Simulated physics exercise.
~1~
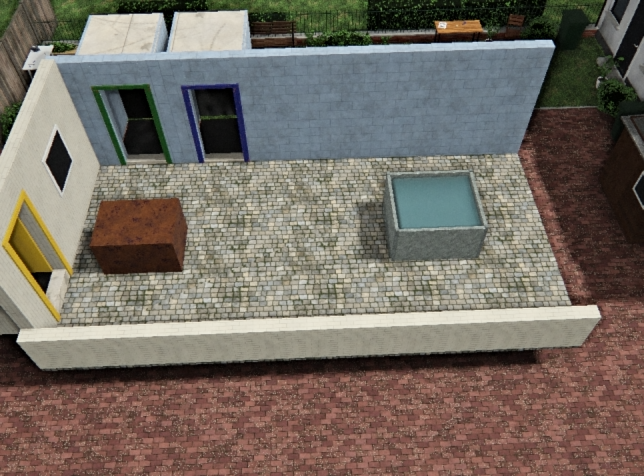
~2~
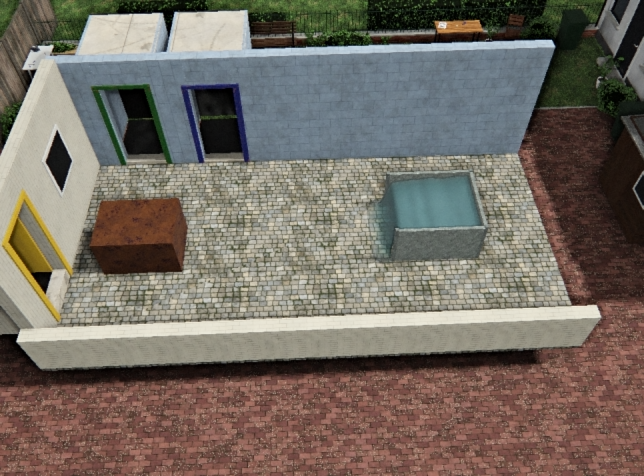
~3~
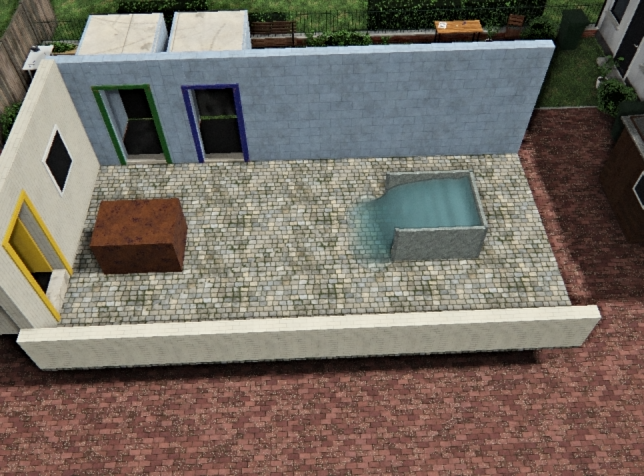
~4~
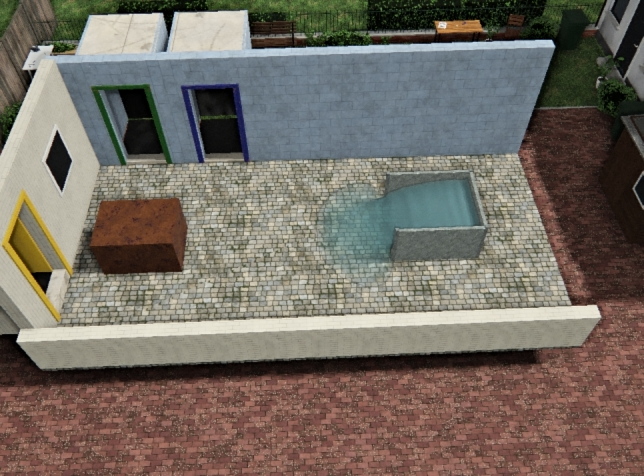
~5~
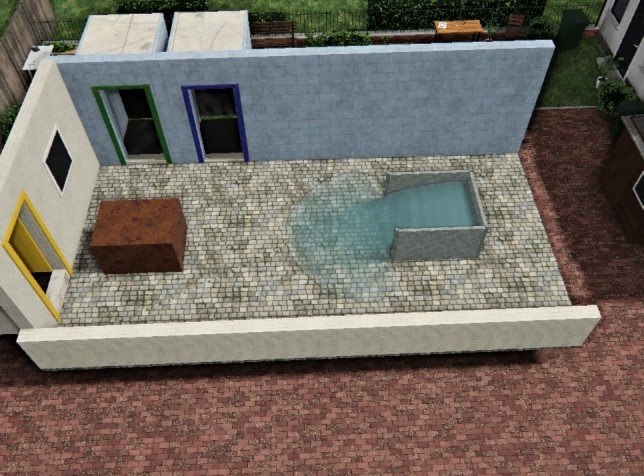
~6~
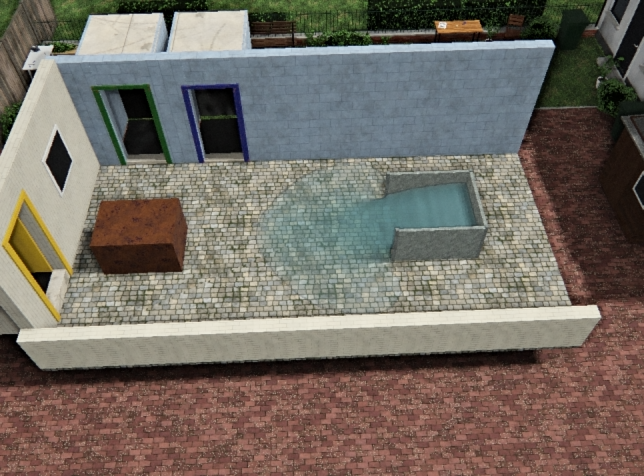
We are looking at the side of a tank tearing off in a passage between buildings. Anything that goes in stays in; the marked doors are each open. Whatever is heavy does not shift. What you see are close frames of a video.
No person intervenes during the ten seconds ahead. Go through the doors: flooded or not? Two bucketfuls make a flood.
Green door: Flooded. Blue door: Flooded. Yellow door: Not flooded.
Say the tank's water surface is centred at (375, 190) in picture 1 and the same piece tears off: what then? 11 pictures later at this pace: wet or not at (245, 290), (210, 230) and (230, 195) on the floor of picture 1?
Taking them in the order asked: Inundated, then inundated, then inundated.
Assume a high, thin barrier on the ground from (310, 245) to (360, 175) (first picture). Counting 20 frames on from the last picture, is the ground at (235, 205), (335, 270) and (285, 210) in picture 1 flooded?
First spared, then soaked, then spared.
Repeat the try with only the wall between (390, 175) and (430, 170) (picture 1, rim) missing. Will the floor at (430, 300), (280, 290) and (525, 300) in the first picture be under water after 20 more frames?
Listed order gives left alone; left alone; left alone.
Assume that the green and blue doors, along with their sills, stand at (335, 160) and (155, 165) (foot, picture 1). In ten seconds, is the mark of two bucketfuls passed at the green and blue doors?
Result: Green remains beneath it, blue goes past the limit.
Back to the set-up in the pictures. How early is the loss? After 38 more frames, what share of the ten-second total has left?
It should be close to 65 percent by then.
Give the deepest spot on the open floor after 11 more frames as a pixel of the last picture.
Roughly (195, 253).
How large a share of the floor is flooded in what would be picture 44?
Roughly 65 per cent.
A moment on, water covers 45 % of the floor; the green door not reached, the blue door wet at the sill, nothing in, the yellow door not reached.
Next, water covers 60 % of the floor; the green door wet at the sill, nothing in, the blue door under two buckets in, the yellow door not reached.
Then, water covers 65 % of the floor; the green door under two buckets in, the blue door over two buckets in, the yellow door wet at the sill, nothing in.
Later, water covers 65 % of the floor; the green door over two buckets in, the blue door over two buckets in, the yellow door wet at the sill, nothing in.
In the end, water covers 90 % of the floor; the green door over two buckets in, the blue door over two buckets in, the yellow door wet at the sill, nothing in.
